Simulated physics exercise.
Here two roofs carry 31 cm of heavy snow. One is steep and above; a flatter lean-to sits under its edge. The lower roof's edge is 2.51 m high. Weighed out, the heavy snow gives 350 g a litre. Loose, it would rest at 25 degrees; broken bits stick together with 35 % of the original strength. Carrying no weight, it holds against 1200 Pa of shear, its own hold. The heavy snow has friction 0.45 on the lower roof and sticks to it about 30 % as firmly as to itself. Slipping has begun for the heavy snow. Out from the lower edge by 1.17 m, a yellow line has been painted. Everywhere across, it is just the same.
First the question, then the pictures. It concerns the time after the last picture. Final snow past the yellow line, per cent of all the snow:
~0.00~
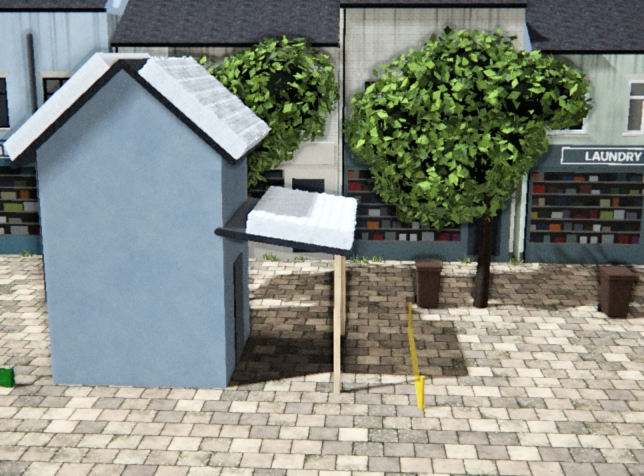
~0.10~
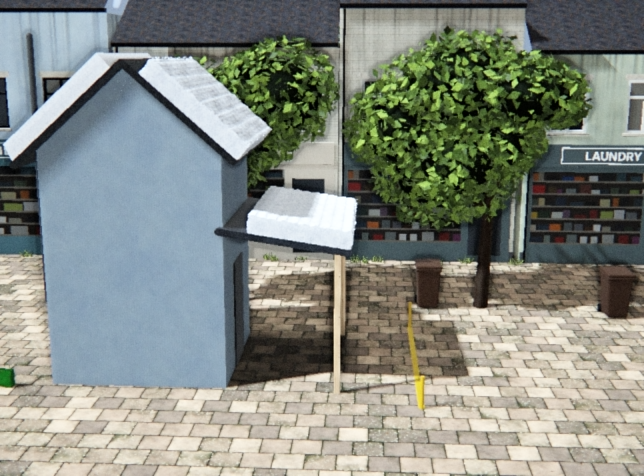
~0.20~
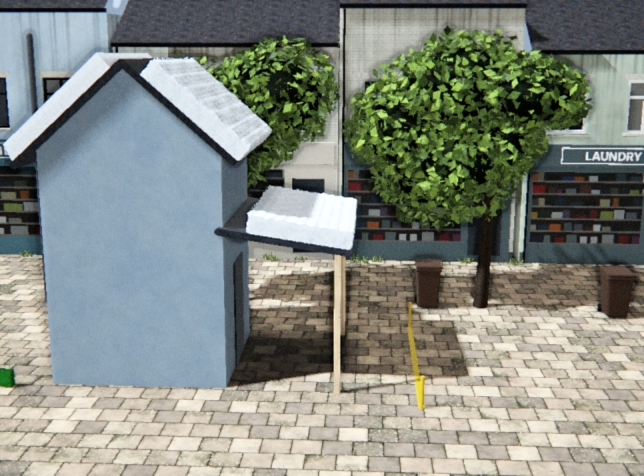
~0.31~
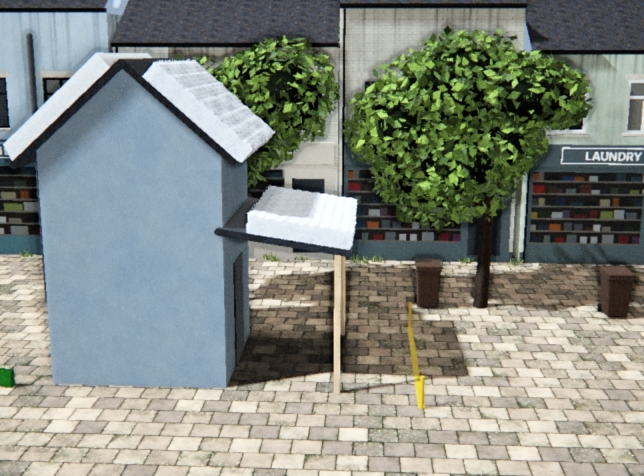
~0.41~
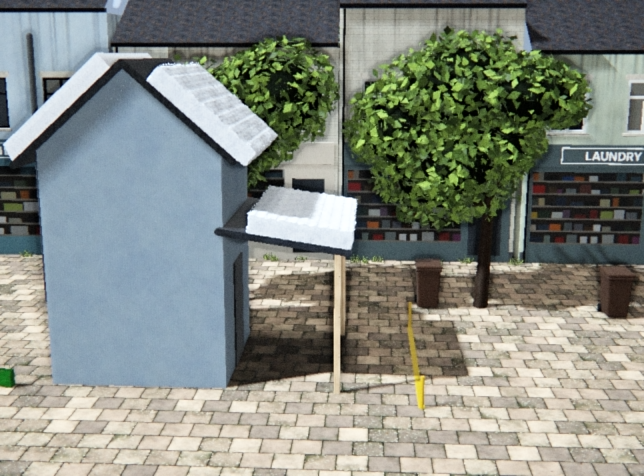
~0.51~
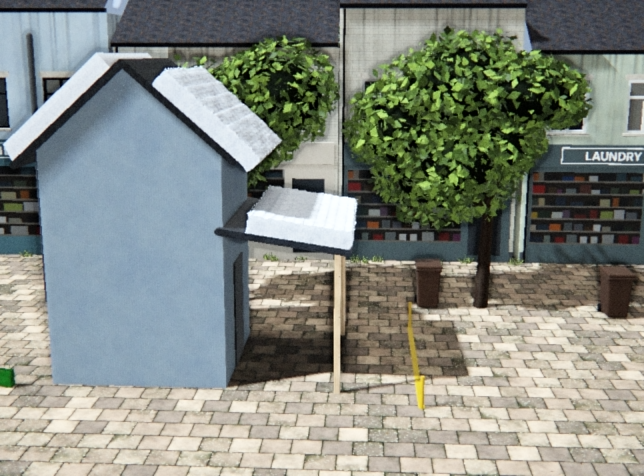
Roughly 0 %.
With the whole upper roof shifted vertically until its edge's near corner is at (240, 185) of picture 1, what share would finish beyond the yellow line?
Roughly 0 %.
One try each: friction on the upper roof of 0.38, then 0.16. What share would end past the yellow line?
0 %, then 8 %.
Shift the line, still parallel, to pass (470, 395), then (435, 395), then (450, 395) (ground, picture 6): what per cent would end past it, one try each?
0 %, 0 %, 0 %.
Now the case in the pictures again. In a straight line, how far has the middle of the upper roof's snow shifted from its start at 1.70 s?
Straight-line shift: Around 2.2 m.
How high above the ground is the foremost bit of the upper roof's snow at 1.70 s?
2.8 m, roughly.
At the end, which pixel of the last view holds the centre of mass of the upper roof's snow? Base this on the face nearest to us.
(289, 210).
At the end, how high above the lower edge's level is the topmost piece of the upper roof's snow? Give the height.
1.0 m or so.
After 1.06 s, none is below the lower edge and 0 % is past the line.
After 1.70 s, none is below the lower edge and 0 % is past the line.
After 2.35 s, none is below the lower edge and 0 % is past the line.
After 3.00 s, none is below the lower edge and 0 % is past the line.
After 3.10 s, at the end, none is below the lower edge and 0 % is past the line.
